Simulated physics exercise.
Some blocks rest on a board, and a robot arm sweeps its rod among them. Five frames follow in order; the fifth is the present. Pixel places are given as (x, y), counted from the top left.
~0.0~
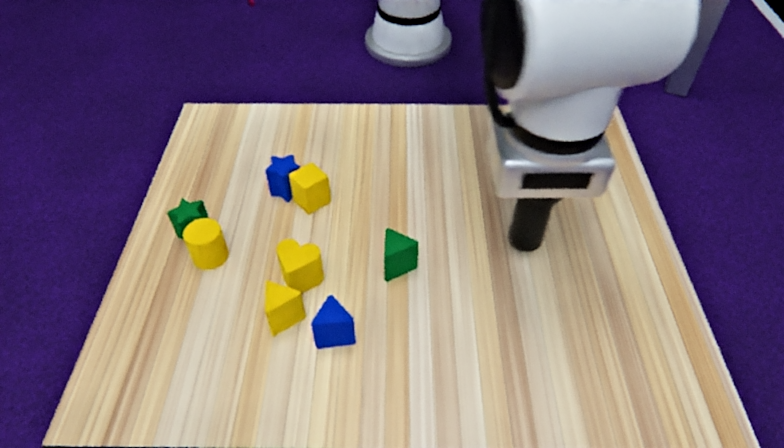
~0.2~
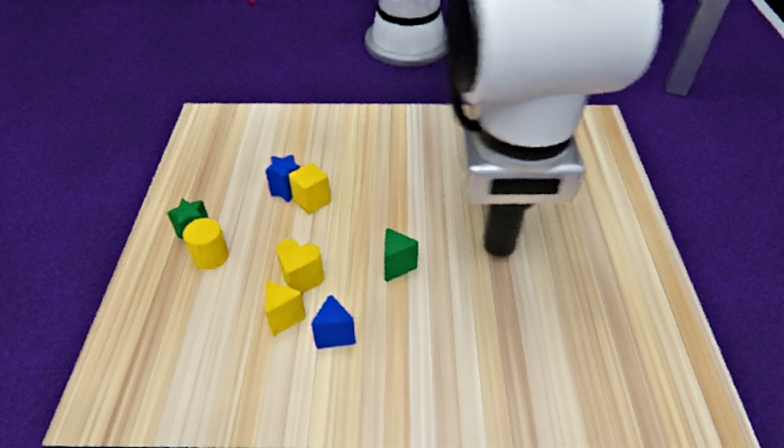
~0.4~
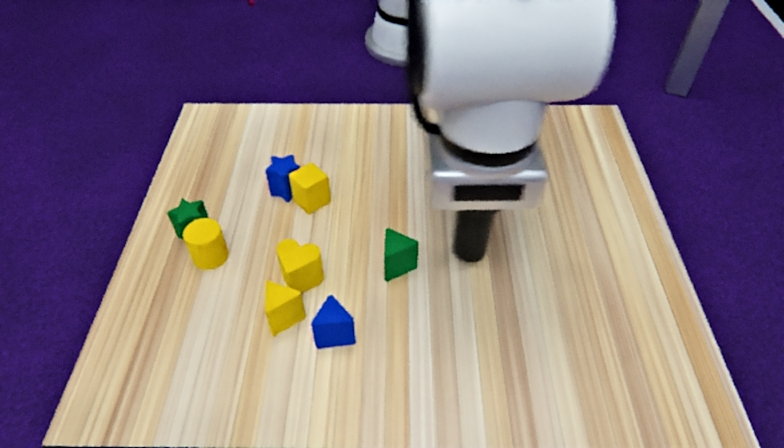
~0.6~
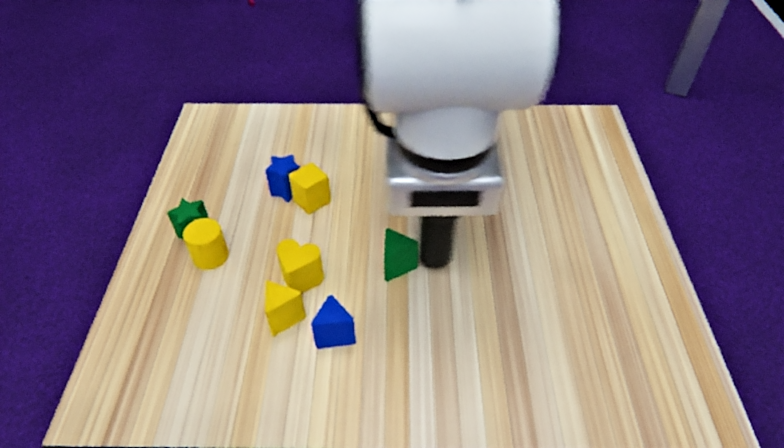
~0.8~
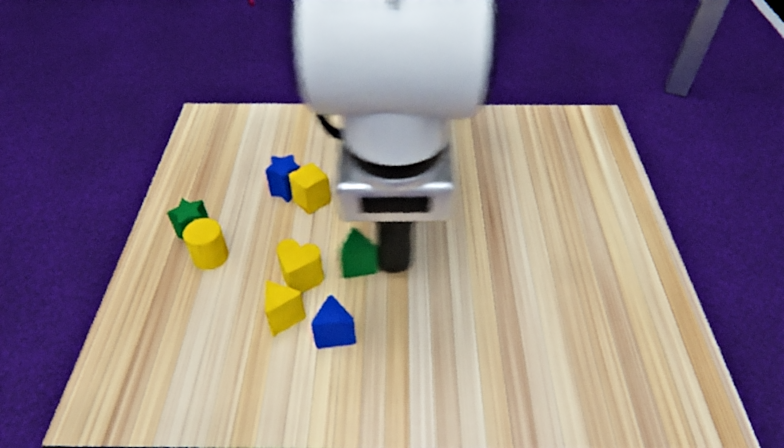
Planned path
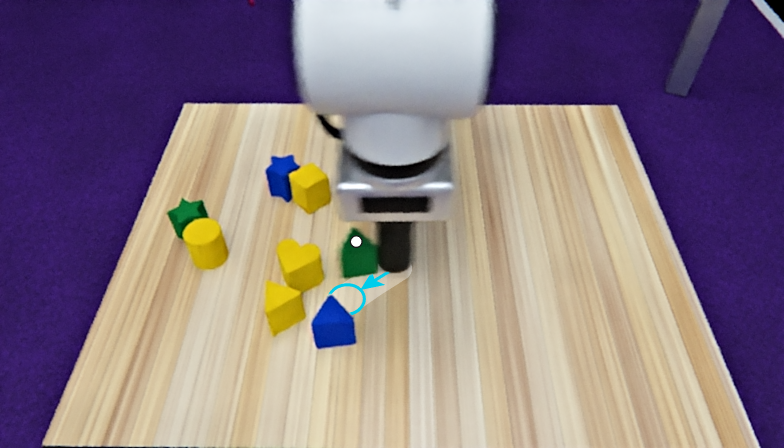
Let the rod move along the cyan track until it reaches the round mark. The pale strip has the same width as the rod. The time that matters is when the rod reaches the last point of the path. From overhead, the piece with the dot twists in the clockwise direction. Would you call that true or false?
True.
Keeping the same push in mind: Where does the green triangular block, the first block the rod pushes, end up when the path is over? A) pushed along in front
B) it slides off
B: It slides off.
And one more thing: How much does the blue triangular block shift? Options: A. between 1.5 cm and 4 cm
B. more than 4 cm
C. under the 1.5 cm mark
It's C.
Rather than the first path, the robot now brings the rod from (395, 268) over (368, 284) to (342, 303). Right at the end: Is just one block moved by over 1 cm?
Final answer: Yes.
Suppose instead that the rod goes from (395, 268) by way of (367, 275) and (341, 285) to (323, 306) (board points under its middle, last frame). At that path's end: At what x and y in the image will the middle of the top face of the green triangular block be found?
Pixel (323, 239).
Drawn move, from (395, 268) to (346, 299); the dot is on the green triangular block.
The first path, step by step. Halfway along, rod (370, 276); green triangular block (341, 244), turned 50° clockwise.
At the end, rod (346, 292); blue triangular block still; green triangular block (336, 246), turned 80° clockwise.
